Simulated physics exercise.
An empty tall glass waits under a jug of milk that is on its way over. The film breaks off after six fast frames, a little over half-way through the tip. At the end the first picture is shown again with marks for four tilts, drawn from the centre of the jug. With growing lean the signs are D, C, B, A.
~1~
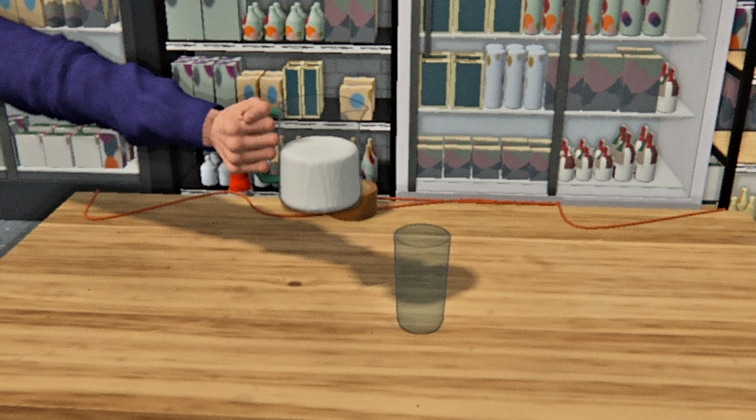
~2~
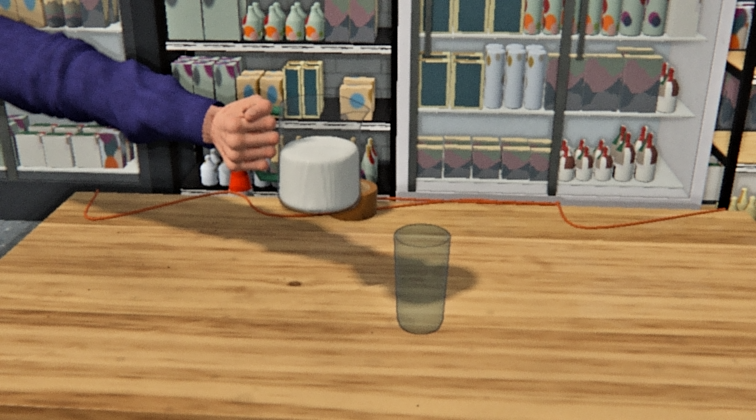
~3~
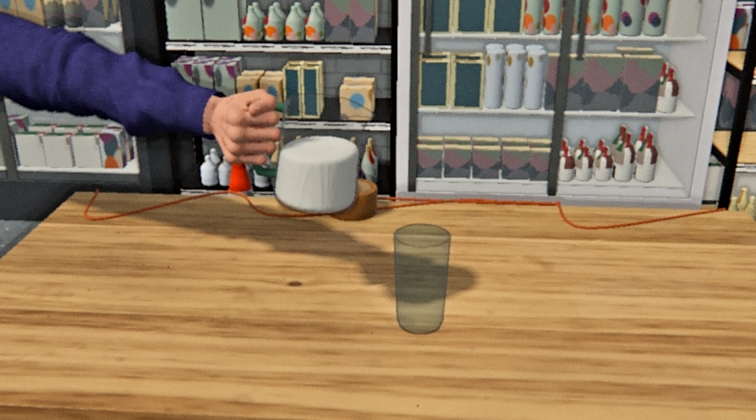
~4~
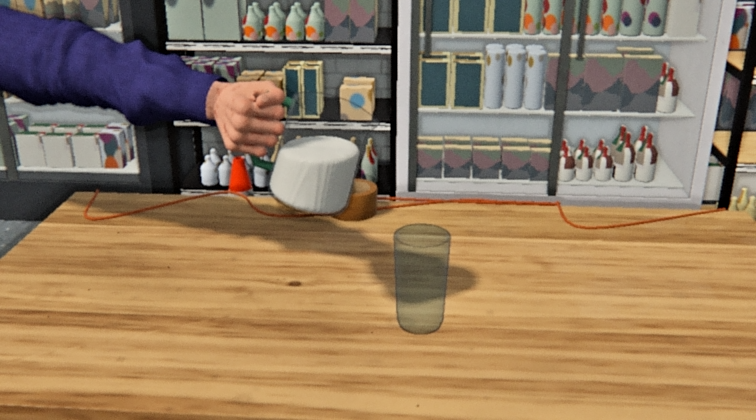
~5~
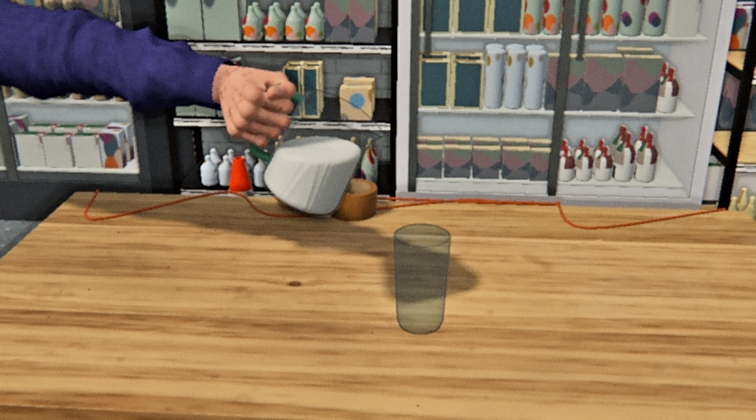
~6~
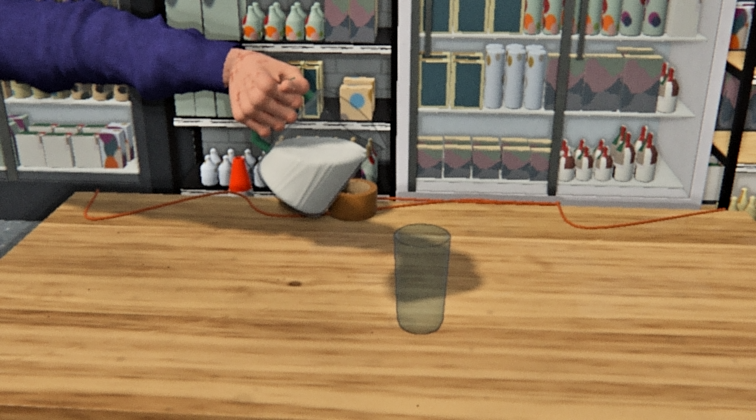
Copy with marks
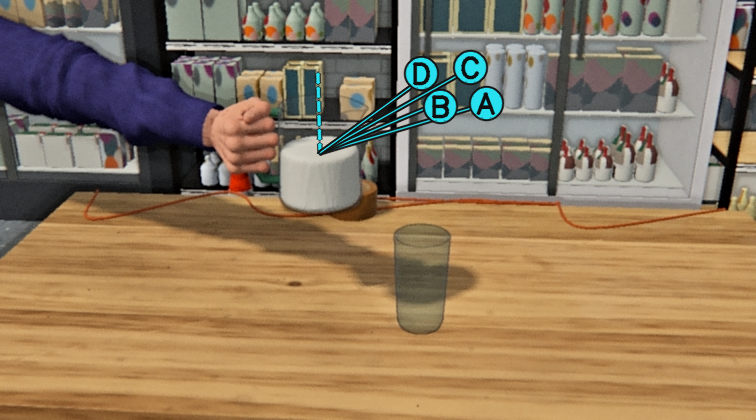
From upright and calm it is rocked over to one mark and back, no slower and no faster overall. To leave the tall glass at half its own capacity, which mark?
A.
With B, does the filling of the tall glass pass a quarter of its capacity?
Yes, it does.
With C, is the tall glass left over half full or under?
Under.
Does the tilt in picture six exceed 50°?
No, it does not.
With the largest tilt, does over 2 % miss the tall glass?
No, it does not.
In cyan, A at (470, 108); B at (423, 109); C at (456, 76); D at (410, 87).
For mark A, the tall glass ends with about 51 % of what it can hold.
For mark B, the tall glass ends with about 33 % of what it can hold.
For mark C, the tall glass ends with about 17 % of what it can hold.
For mark D, the tall glass ends with about 6 % of what it can hold.
